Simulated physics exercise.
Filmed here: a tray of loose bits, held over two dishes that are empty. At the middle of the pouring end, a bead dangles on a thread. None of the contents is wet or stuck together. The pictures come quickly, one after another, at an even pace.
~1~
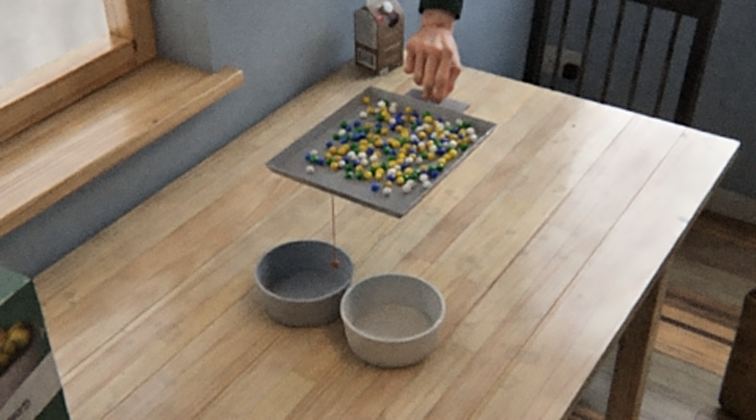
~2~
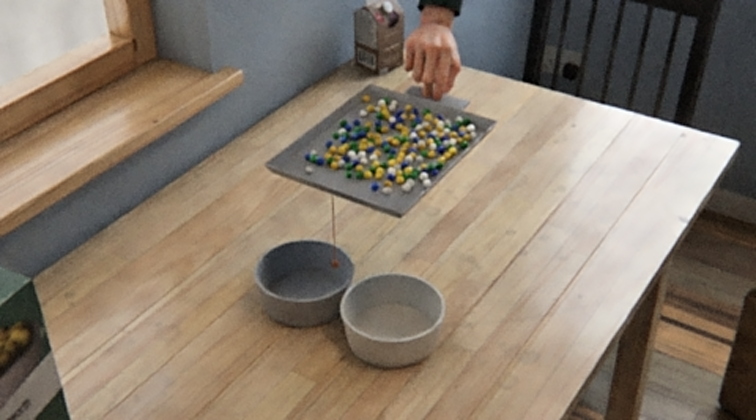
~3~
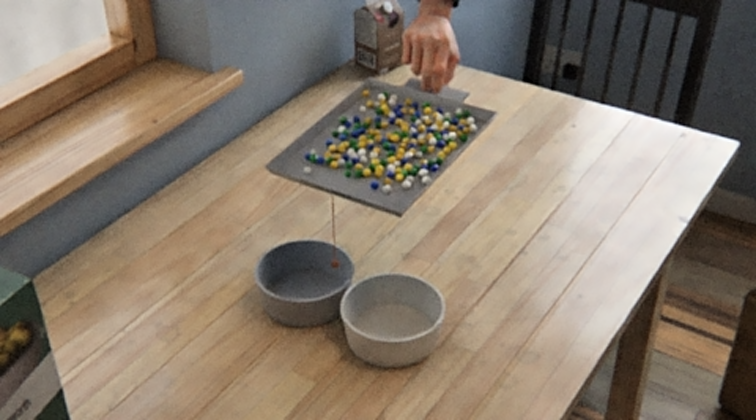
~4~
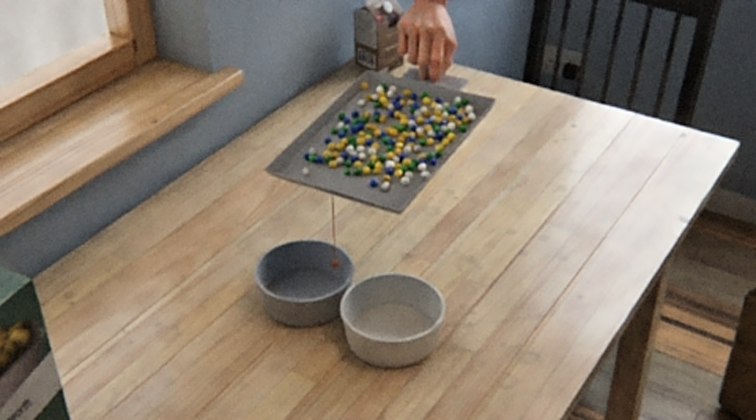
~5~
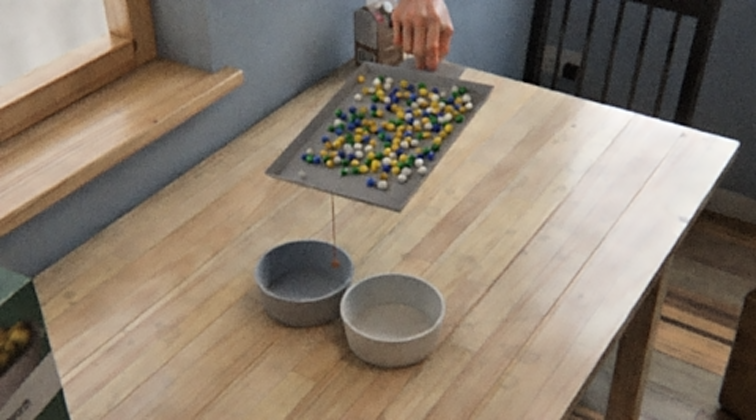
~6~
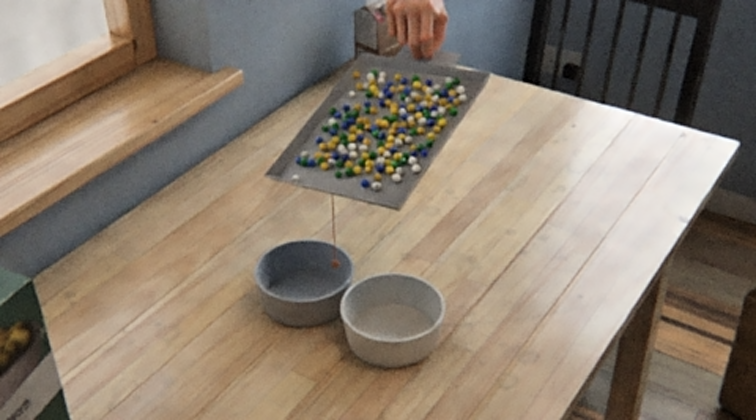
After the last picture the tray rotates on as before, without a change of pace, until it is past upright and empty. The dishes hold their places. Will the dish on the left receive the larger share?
The left-side dish receives more.
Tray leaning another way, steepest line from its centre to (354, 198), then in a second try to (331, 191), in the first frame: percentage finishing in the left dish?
Well, 10 percent for one and then 50 percent for the other.
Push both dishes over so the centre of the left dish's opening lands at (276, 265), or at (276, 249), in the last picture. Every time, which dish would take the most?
In the first try it's the left-side dish, and in the second it's the left-side dish.
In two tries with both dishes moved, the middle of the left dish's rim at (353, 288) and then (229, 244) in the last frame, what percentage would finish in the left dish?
First try: Roughly 0 per cent; second try: Roughly 40 per cent.
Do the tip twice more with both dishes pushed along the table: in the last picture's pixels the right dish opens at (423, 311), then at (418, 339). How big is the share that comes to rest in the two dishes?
Estimate: 10 % first, 10 % second.
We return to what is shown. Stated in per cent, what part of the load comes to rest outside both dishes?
Estimate: Around 50 percent.
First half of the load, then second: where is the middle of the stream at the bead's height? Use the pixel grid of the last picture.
It goes through near (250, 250) first, then near (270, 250).
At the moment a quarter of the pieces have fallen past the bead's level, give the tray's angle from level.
The tilt then is about 55°.
Soon, tray tipped steeply; about a third on the tray; about a quarter in the left dish; about a quarter outside both; about a quarter in the air.
A while on, tray tipped past a quarter turn; about half in the left dish; about half outside both; a stray few in the air.
Towards the end, tray tipped past a quarter turn; about half in the left dish; about half outside both.
Finally, tray tipped past a quarter turn; none in the right dish; about half in the left dish; about half outside both.
